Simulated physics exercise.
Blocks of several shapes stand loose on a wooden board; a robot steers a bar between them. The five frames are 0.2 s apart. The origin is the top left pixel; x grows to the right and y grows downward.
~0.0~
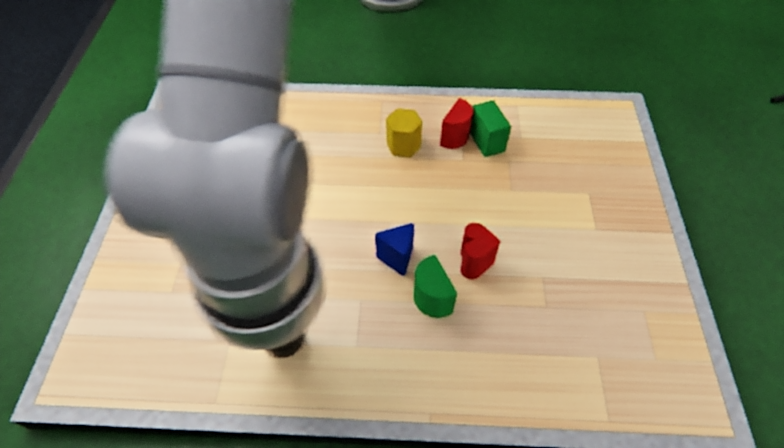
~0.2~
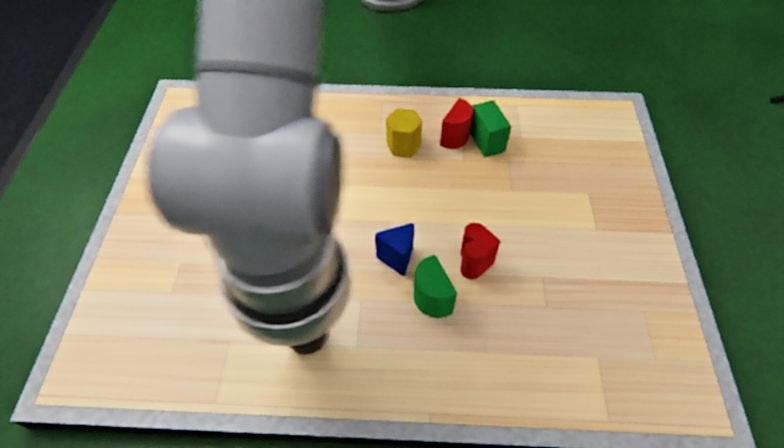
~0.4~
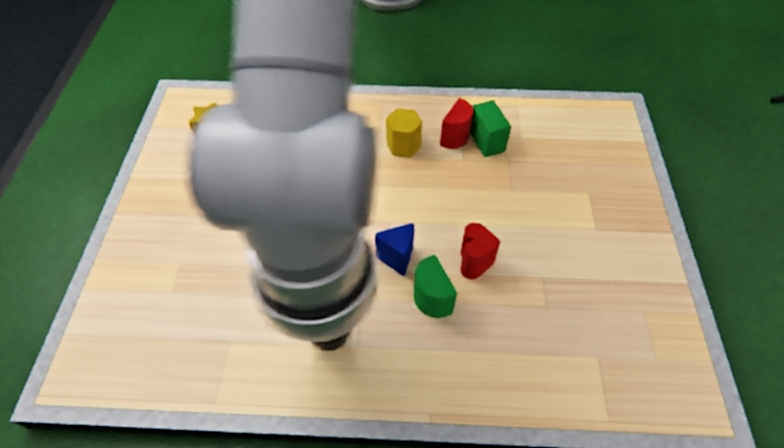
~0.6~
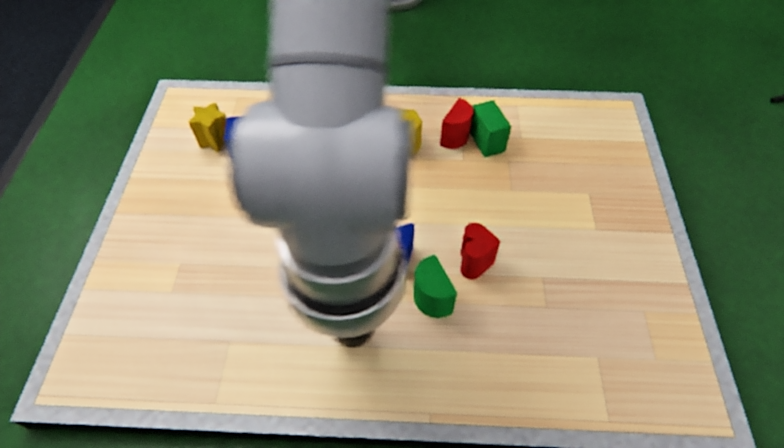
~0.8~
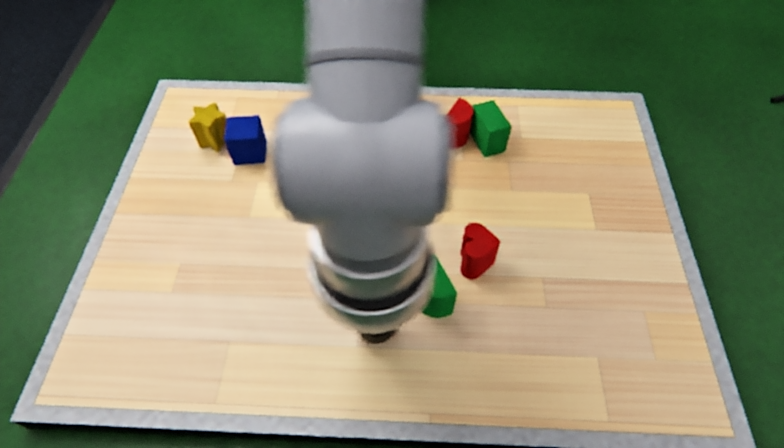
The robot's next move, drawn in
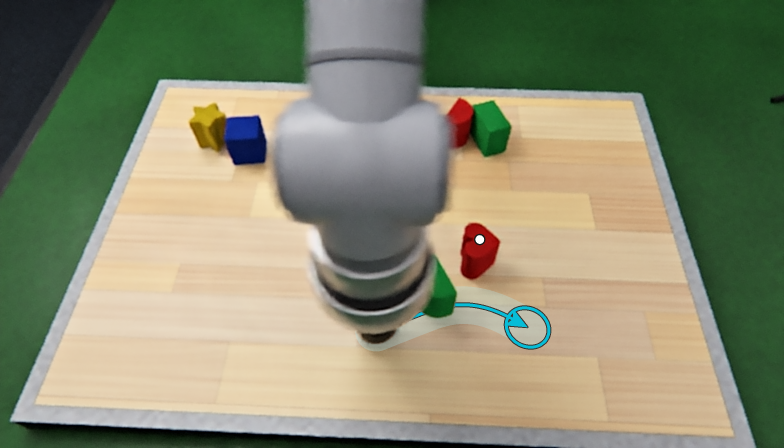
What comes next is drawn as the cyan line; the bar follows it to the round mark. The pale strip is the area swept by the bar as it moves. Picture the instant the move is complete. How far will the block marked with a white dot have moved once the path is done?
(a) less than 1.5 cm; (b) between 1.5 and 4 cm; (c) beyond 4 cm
The answer is b.
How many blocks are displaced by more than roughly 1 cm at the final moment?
The result: Two blocks.
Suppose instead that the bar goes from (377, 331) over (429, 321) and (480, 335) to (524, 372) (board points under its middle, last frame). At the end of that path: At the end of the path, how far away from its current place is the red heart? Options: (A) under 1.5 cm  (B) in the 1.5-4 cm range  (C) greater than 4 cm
(A)
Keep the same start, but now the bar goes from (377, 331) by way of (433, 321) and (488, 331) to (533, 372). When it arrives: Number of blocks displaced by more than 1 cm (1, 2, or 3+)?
I think only one will be displaced.
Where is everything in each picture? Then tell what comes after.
In the first frame, tip of the bar at (285, 338), middles of tops, blue three-sided block at (398, 236), green D-shaped block at (434, 278), red heart at (480, 240).
In the second frame, bar at (307, 335), nothing pushed.
In the third frame, bar at (330, 331), nothing pushed.
In the fourth frame, bar at (353, 328), nothing pushed.
In the fifth frame, bar at (376, 324), blue three-sided block hidden, green D-shaped block partly hidden, red heart at (480, 240).
The line goes from (377, 331) by way of (426, 312) and (477, 306) to (528, 327); the dot is on the red heart.
The first path, step by step. One third of the way, bar at (427, 305); green D-shaped block at (454, 265), turned 20° anticlockwise.
Two thirds of the way, bar at (480, 299); green D-shaped block at (490, 252), turned 65° anticlockwise; red heart at (492, 222), turned 30° anticlockwise.
At the end, bar at (531, 320); blue three-sided block unmoved; green D-shaped block at (490, 252), turned 65° anticlockwise; red heart at (492, 222), turned 30° anticlockwise.
